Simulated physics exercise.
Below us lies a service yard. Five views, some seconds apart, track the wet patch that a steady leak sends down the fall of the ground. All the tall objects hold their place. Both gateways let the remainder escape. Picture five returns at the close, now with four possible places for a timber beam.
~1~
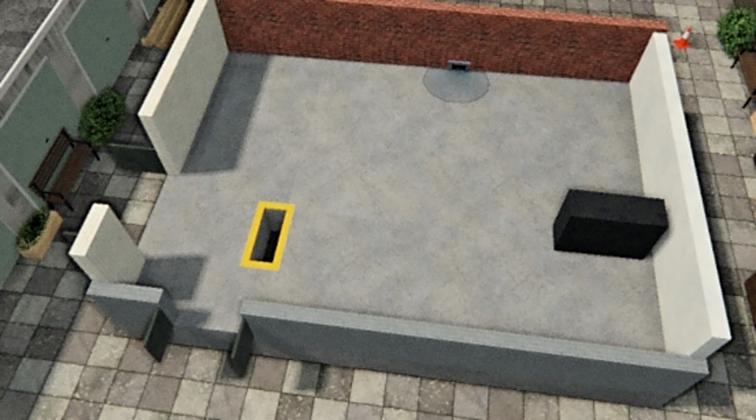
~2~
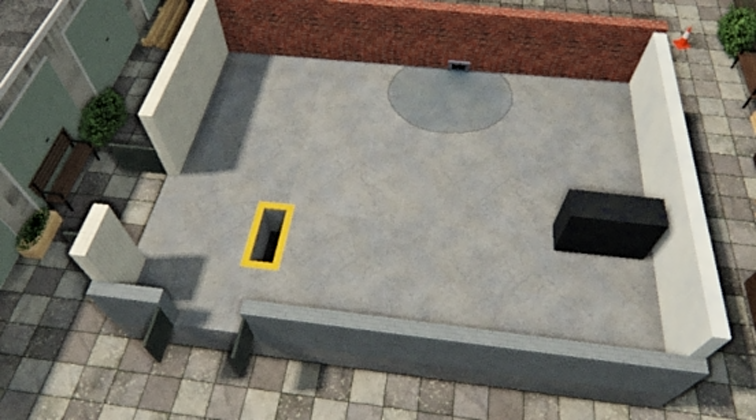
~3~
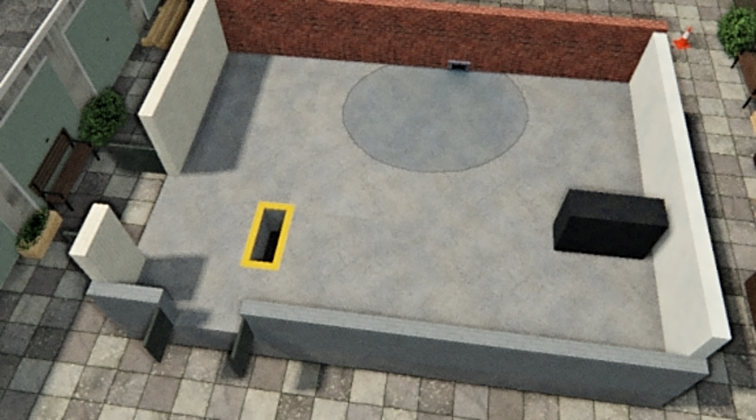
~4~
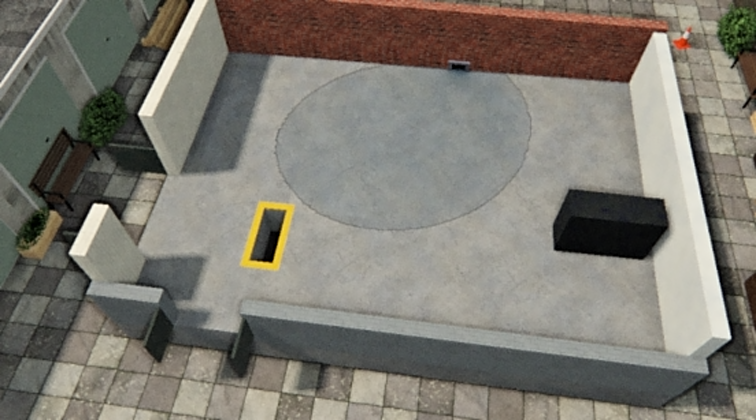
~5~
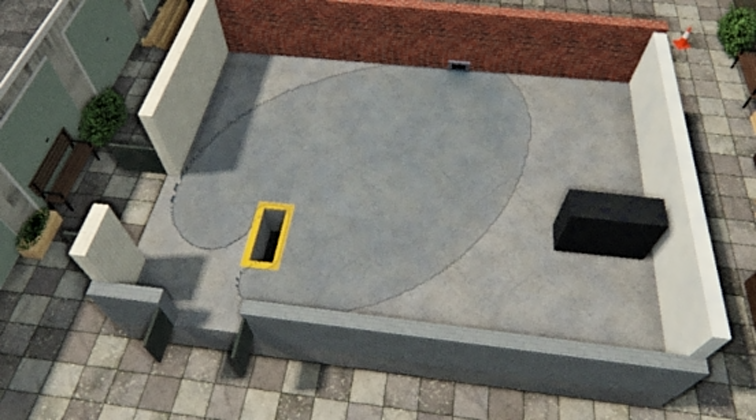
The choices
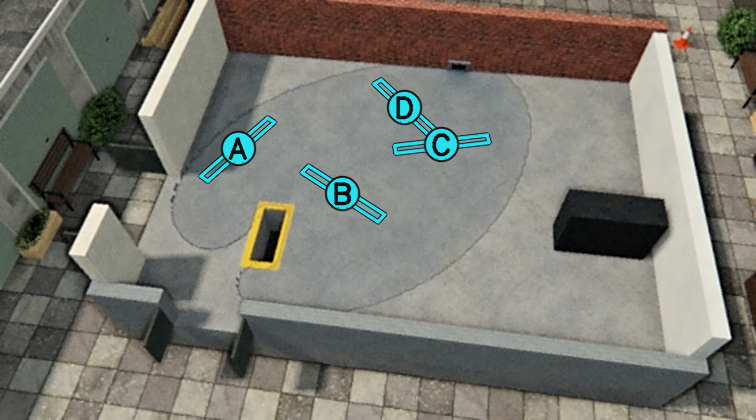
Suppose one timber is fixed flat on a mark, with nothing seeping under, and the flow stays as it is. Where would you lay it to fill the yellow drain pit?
Position A does it best.
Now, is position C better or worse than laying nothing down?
Position C is worse.
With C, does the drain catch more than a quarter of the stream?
No, it does not.
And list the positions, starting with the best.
Best to worst: A, C, D, B.
On the marked copy, A from (204, 178) to (271, 120); B from (305, 169) to (381, 218); C from (395, 149) to (488, 138); D from (377, 81) to (433, 133).
If A is chosen, about 30 % of the stream runs into the yellow drain pit, about 70 % out by the gates.
If B is chosen, next to none of the stream runs into the yellow drain pit, about 99 % out by the gates.
If C is chosen, about 20 % of the stream runs into the yellow drain pit, about 80 % out by the gates.
If D is chosen, about 15 % of the stream runs into the yellow drain pit, about 85 % out by the gates.
